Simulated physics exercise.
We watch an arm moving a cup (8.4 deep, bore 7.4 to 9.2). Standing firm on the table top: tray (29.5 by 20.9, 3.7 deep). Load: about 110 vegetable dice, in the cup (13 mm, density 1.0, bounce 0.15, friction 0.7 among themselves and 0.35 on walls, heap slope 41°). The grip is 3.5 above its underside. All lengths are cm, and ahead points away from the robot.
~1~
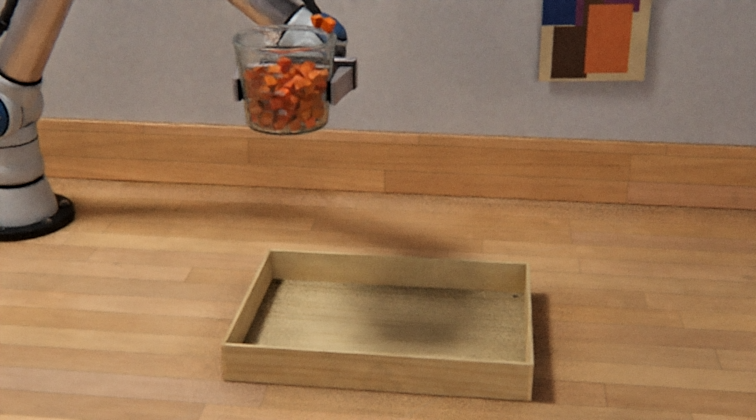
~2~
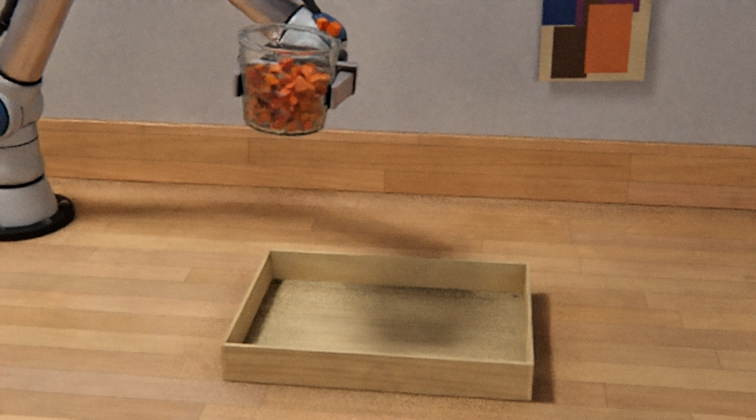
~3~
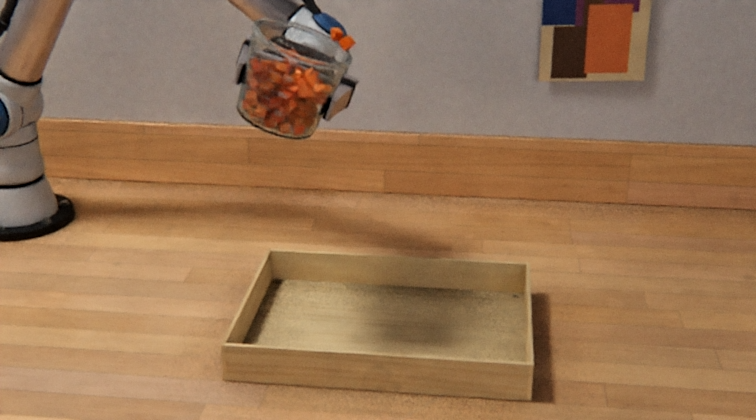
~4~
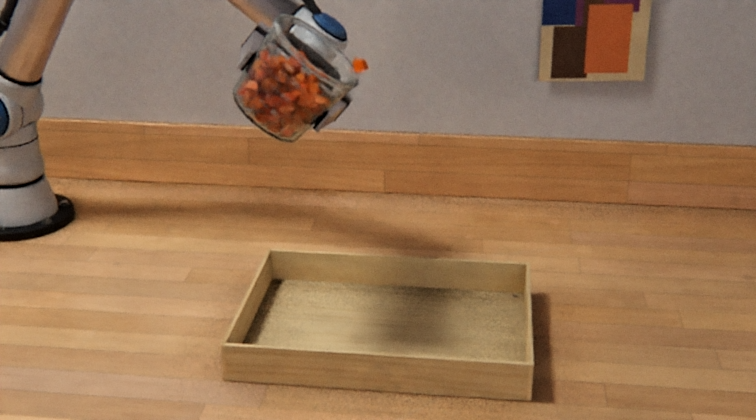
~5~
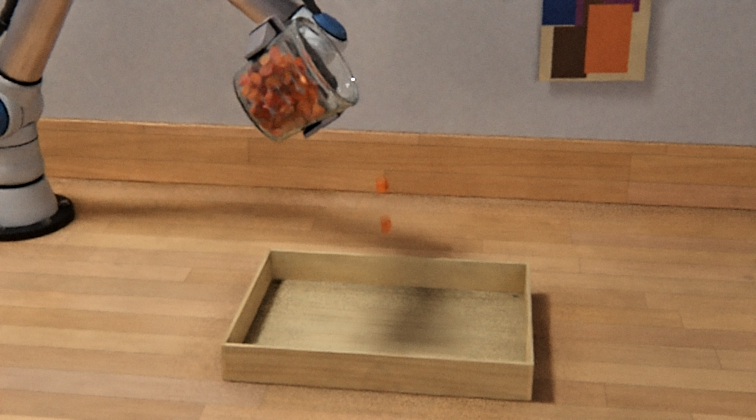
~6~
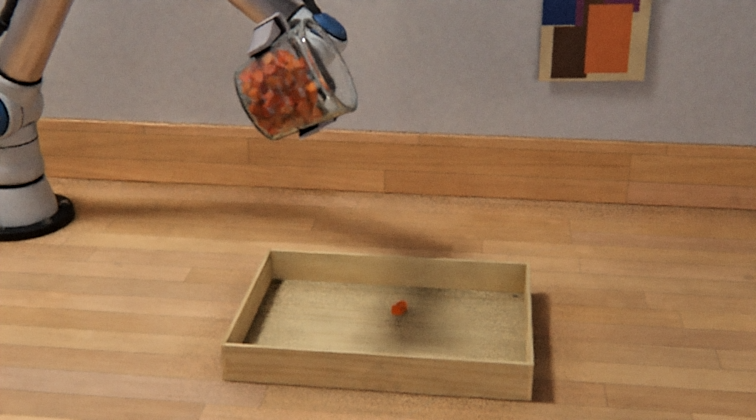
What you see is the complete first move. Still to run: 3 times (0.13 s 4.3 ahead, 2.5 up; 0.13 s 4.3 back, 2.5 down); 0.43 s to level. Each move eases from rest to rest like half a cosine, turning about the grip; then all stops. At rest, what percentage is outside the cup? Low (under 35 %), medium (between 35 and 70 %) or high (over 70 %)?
Outside the cup the share is medium, between 35 and 70 %.
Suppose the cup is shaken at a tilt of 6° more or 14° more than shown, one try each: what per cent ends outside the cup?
Some 80 and 95 per cent.
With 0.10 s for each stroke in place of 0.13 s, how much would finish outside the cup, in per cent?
It would be near 85 per cent.
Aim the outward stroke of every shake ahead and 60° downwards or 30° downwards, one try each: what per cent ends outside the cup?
About 0 and 5 per cent.
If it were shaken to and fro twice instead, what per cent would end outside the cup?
In that case some 50 per cent.
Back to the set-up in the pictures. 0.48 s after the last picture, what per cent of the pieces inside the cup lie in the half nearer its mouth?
Roughly 85 per cent.
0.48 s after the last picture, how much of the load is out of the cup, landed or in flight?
About 40 per cent by then.
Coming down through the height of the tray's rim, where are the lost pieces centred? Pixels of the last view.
Near (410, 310).
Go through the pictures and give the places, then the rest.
The first frame shows cup middle at (286, 82), level; upper third of the load around (288, 76), from x 250 to 330, top at y 20; 114 in the cup.
The second frame shows cup middle at (287, 82), tilted 6° forward; upper third of the load around (287, 77), from x 250 to 335, top at y 25.
The third frame shows cup middle at (289, 82), tilted 21° forward; upper third of the load around (282, 74), from x 250 to 345, top at y 35.
The fourth frame shows cup middle at (291, 83), tilted 39° forward; upper third of the load around (279, 71), from x 245 to 360, top at y 55; 113 in the cup, 1 in flight or on a rim.
The fifth frame shows cup middle at (292, 85), tilted 54° forward; upper third of the load around (278, 71), from x 245 to 385, top at y 50; 112 in the cup, 2 in flight or on a rim.
The sixth frame shows cup middle at (292, 85), tilted 60° forward; upper third of the load around (279, 71), from x 245 to 400, top at y 55; 112 in the cup, 2 in the tray.
Then, 0.48 s after the last picture, tilted 60° forward, highest piece 29 above the table; 71 in the cup, 30 in the tray, 13 in flight or on a rim.
Then, 0.97 s after the last picture, tilted 36° forward, highest piece 28 above the table; 70 in the tray, 43 in the cup, 1 on the table or floor.
Then, 1.41 s after the last picture, level, highest piece 29 above the table; 70 in the tray, 43 in the cup, 1 on the table or floor.
Then, 2.46 s after the last picture, level, highest piece 29 above the table; 70 in the tray, 43 in the cup, 1 on the table or floor.
Final count, 70 in the tray, 43 in the cup, 1 on the table or floor. That is 62 % outside the cup.
